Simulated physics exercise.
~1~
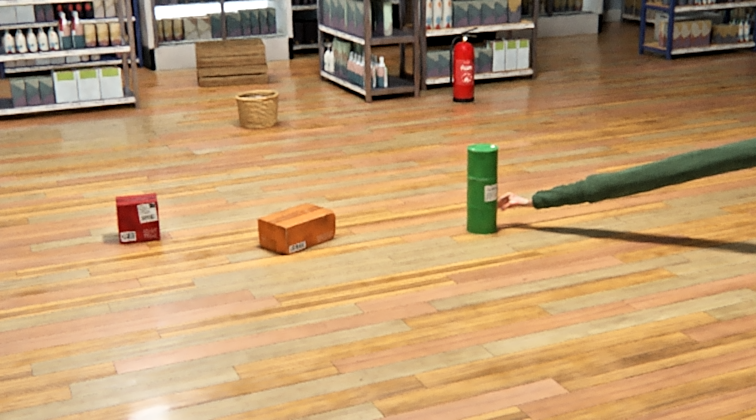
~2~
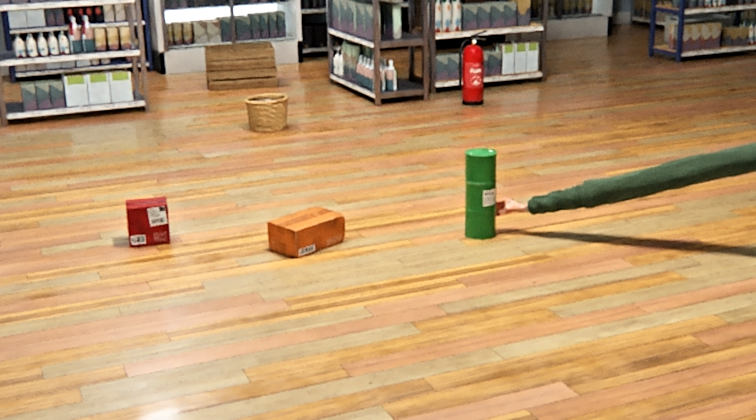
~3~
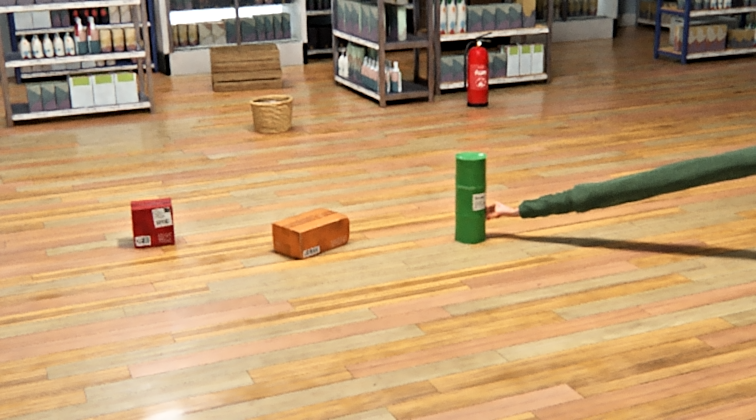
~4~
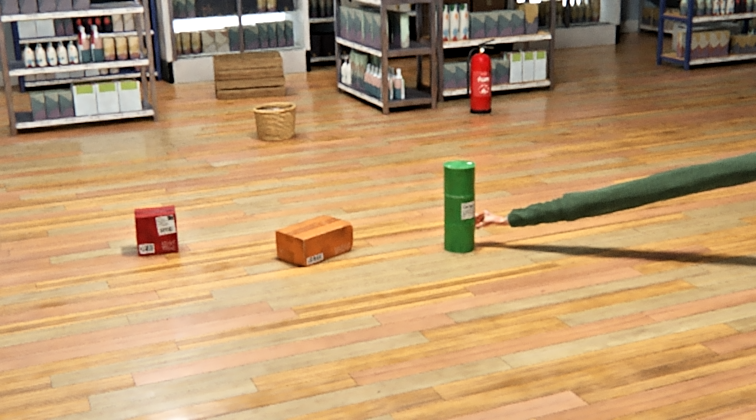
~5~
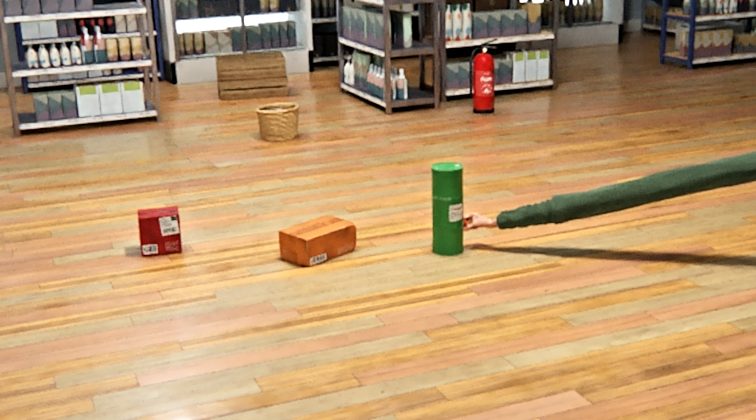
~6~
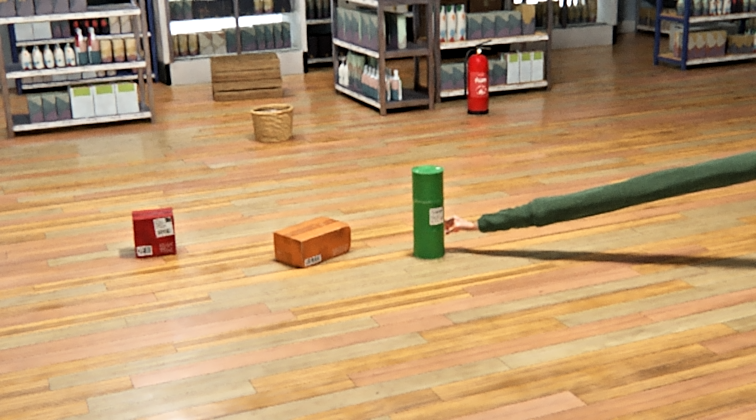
A green canister stands upright on a wooden shop floor as a green-sleeved arm reaches in from the right, hand at its side, and it slides slowly left toward an orange box and a red parcel, ending still upright, short of the box.
